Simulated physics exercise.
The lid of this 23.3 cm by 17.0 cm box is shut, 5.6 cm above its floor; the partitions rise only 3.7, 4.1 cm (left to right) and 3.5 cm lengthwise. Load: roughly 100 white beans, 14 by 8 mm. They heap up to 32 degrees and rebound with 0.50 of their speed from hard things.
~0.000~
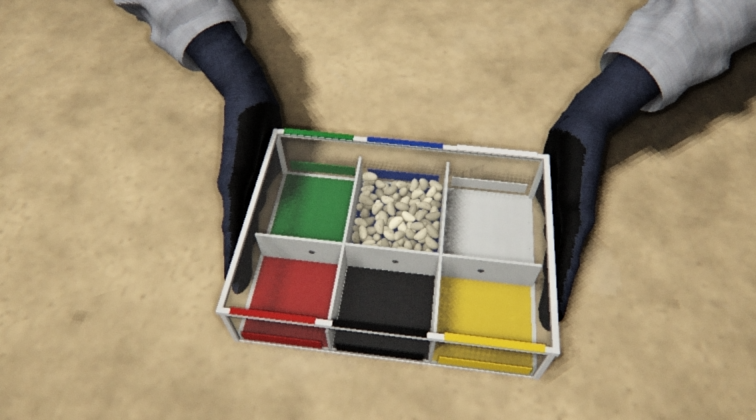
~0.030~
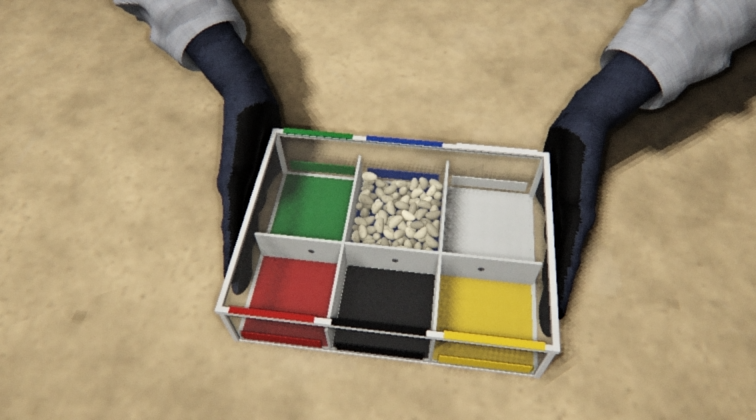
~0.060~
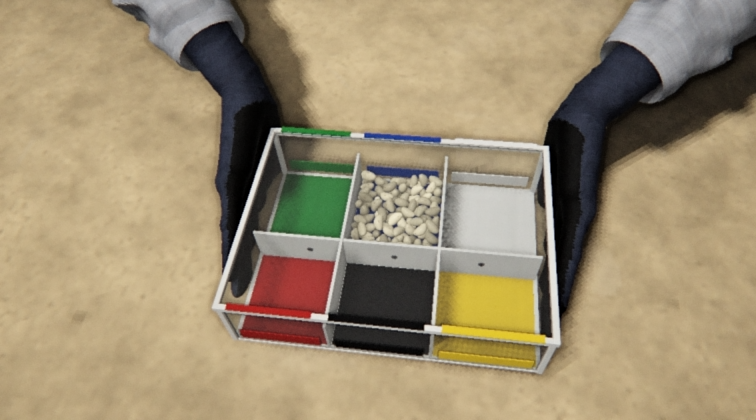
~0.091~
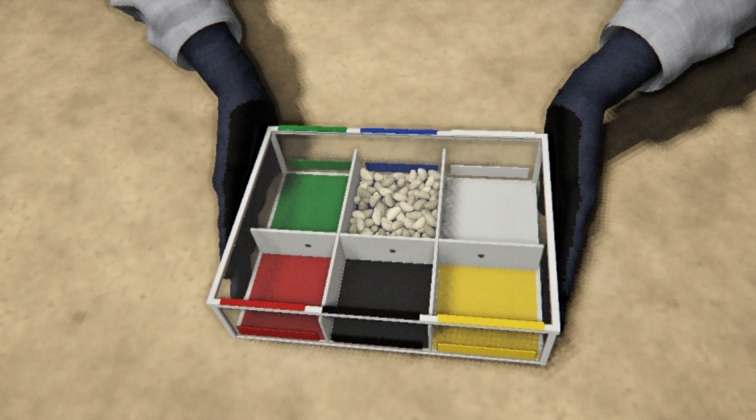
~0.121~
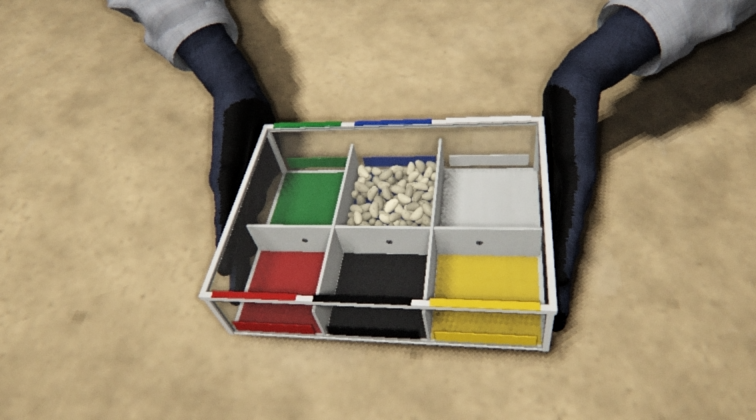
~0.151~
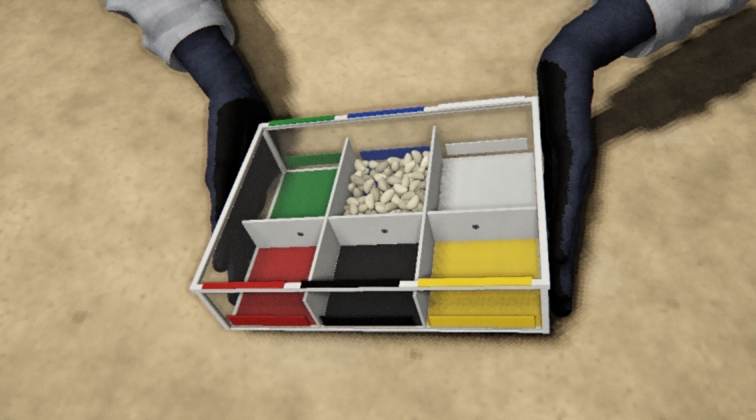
In the video, two dark-gloved hands hold a clear-lidded box with six coloured compartments, white beans filling the blue one, and tilt it slightly, its front edge rising toward the viewer while the beans stay in their compartment.
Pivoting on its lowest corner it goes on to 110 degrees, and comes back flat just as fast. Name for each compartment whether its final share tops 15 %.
Red: Below, blue: Above, green: Above, yellow: Below, white: Below, black: Below.
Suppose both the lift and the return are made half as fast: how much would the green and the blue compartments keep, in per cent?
In that case green 65, blue 35.
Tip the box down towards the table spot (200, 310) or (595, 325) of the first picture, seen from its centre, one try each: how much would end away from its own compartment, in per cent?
About 85 and 35 per cent.
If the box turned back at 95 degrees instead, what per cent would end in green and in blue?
In that case green 55; blue 45.
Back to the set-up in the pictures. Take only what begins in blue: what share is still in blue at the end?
About 40 per cent.
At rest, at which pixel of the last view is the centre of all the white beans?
At about (327, 195).
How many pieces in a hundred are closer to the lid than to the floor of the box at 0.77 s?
Some 70 per cent.
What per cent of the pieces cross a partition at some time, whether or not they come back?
Some 65 per cent.
Then, at 0.77 s, tilt 110 degrees; blue 75 %, green 25 %.
Then, at 1.19 s, tilt 49 degrees; blue 35 %, green 65 %.
After 1.69 s, tilt 0 degrees; blue 35 %, green 65 %.
At rest (2.0 s), red 0 %, blue 35 %, green 65 %, yellow 0 %, white 0 %, black 0 %.
